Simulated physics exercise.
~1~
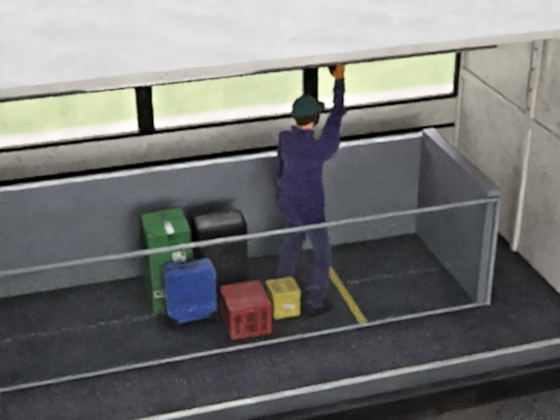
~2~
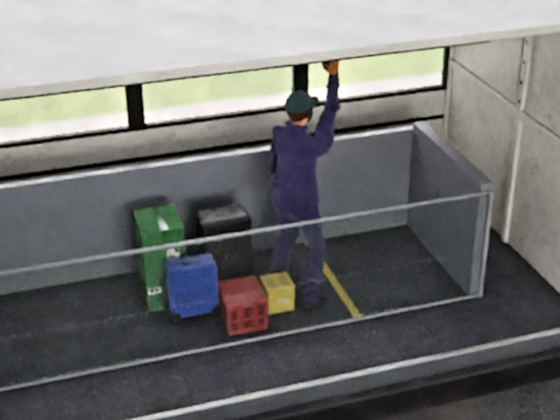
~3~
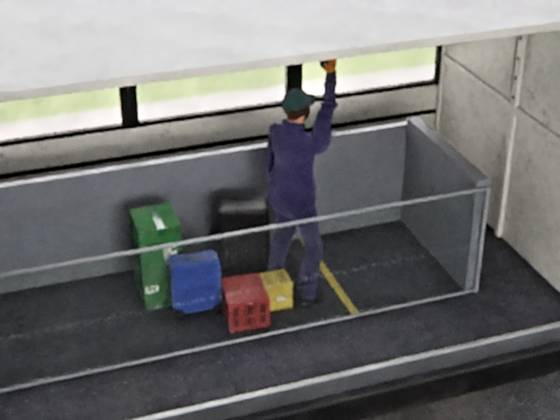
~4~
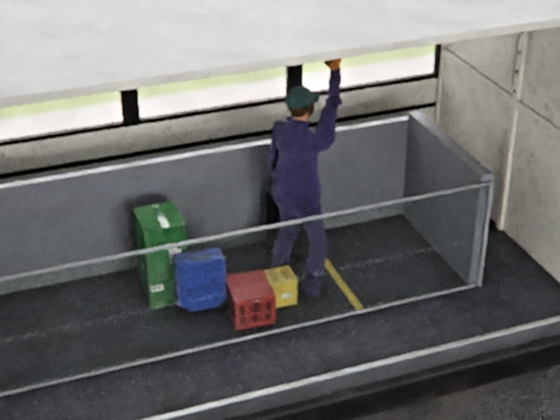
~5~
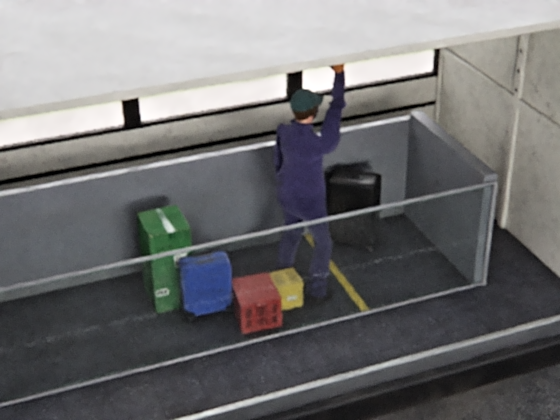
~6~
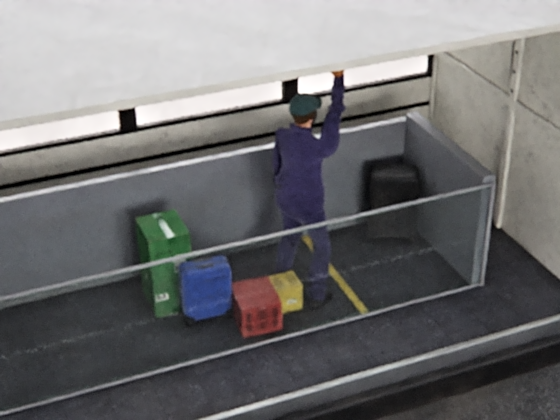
A worker in dark blue overalls and a green cap stands with one arm raised overhead in a grey-walled luggage bay, seen from above through a clear front panel. To the left are a tall green bag, a small blue case and a large black case behind, with a red crate and a yellow tub near the worker's feet, and a yellow line on the floor to the right. The black case rolls right, passes behind the worker and crosses the line. It ends upright near the right wall, while the blue case, having shifted slightly right, stays left of the line with the others.
